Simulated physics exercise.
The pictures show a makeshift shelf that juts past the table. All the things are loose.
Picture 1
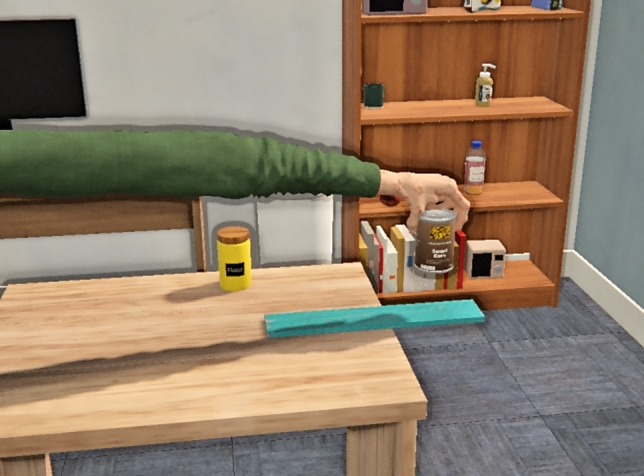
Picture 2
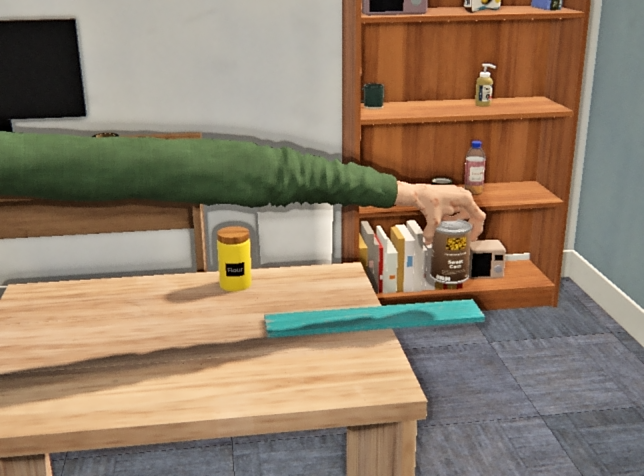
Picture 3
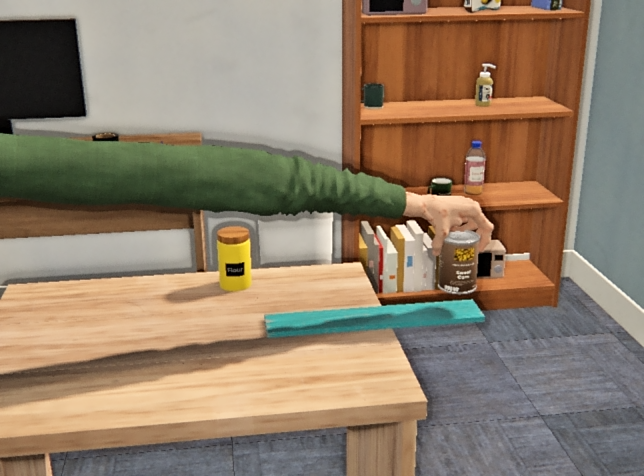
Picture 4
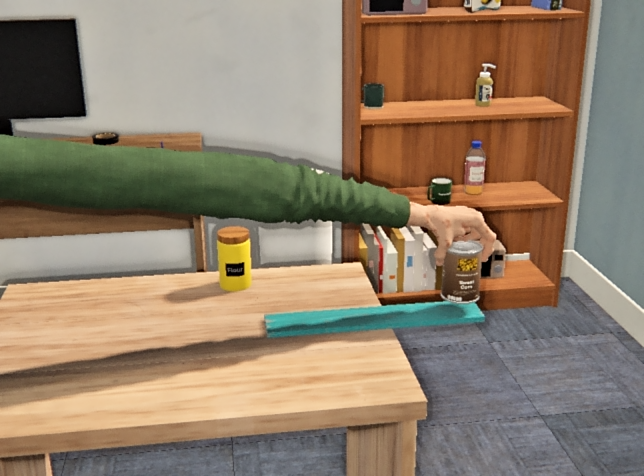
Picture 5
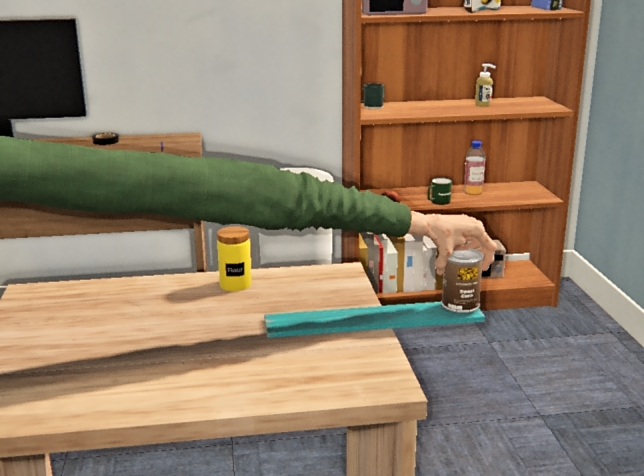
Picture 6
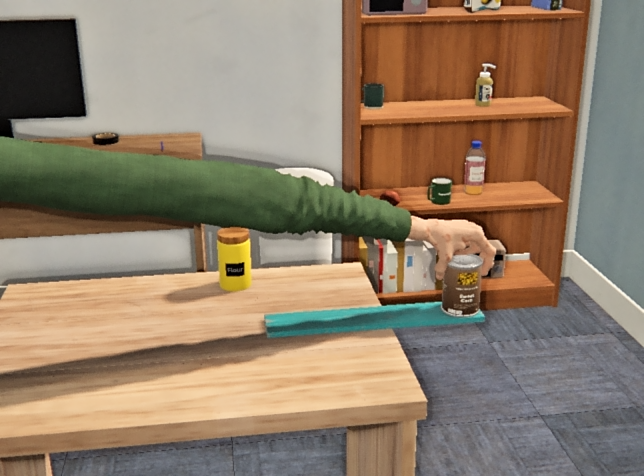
A green-sleeved arm moved a brown tin a little to the right and lowered it onto the overhanging end of a teal strip on a wooden table, still holding it, while a yellow jar stayed still.
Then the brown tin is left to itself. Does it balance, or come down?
The plank goes over.
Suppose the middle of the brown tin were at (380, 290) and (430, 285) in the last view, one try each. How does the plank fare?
In the first case it holds; in the second case it comes down.
Then, 0.40 s later than the last frame, brown tin now down on the floor or falling; turquoise plank tilted by 63°.
Then, 0.50 s later than the last frame, turquoise plank now down on the floor or falling.
Then, 0.60 s later than the last frame, things are still on the move.
Then, 0.80 s later than the last frame, as before.
When it is over, down on the floor or falling, brown tin and turquoise plank; yellow jar as before. The plank comes down.
